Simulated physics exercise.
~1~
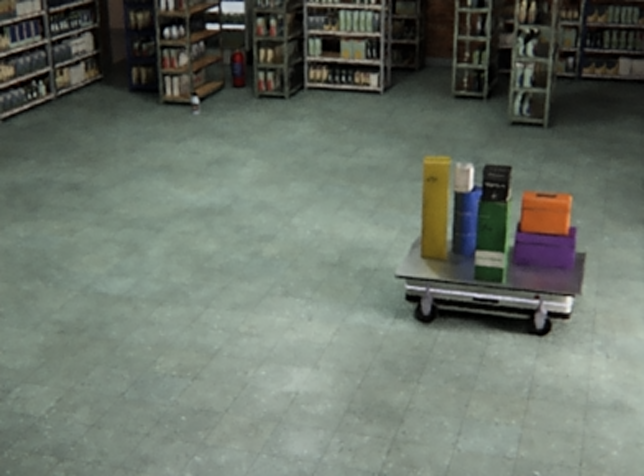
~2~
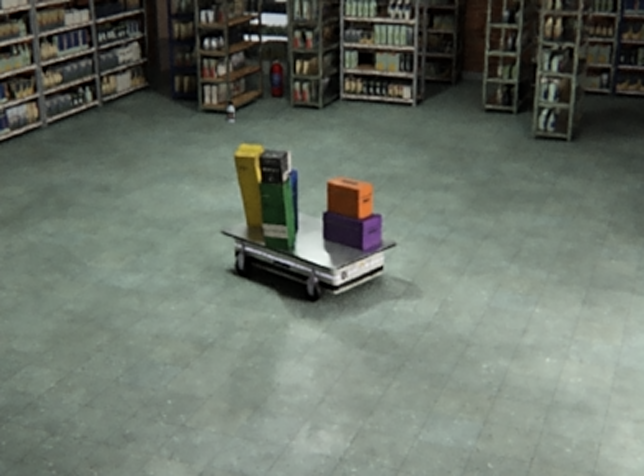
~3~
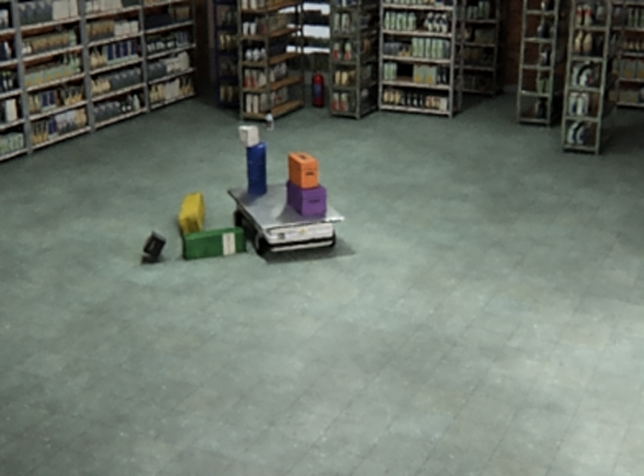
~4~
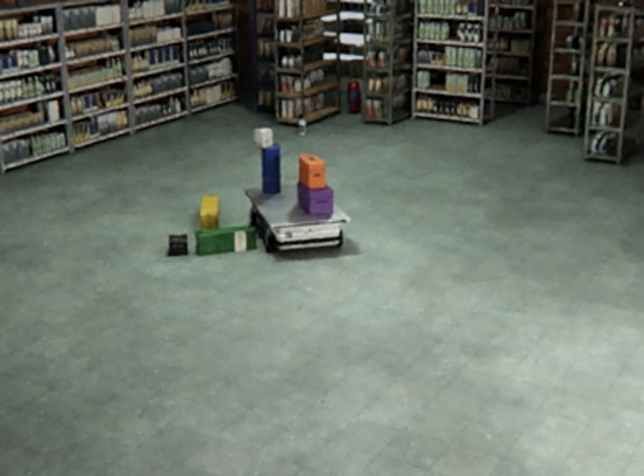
A flat cart carrying coloured boxes and a blue canister rolls leftward across a warehouse floor and turns, and the yellow, green and black boxes tip and fall off, ending on the floor beside the stopped cart while the canister, white parcel, and orange and purple toolboxes stay aboard.
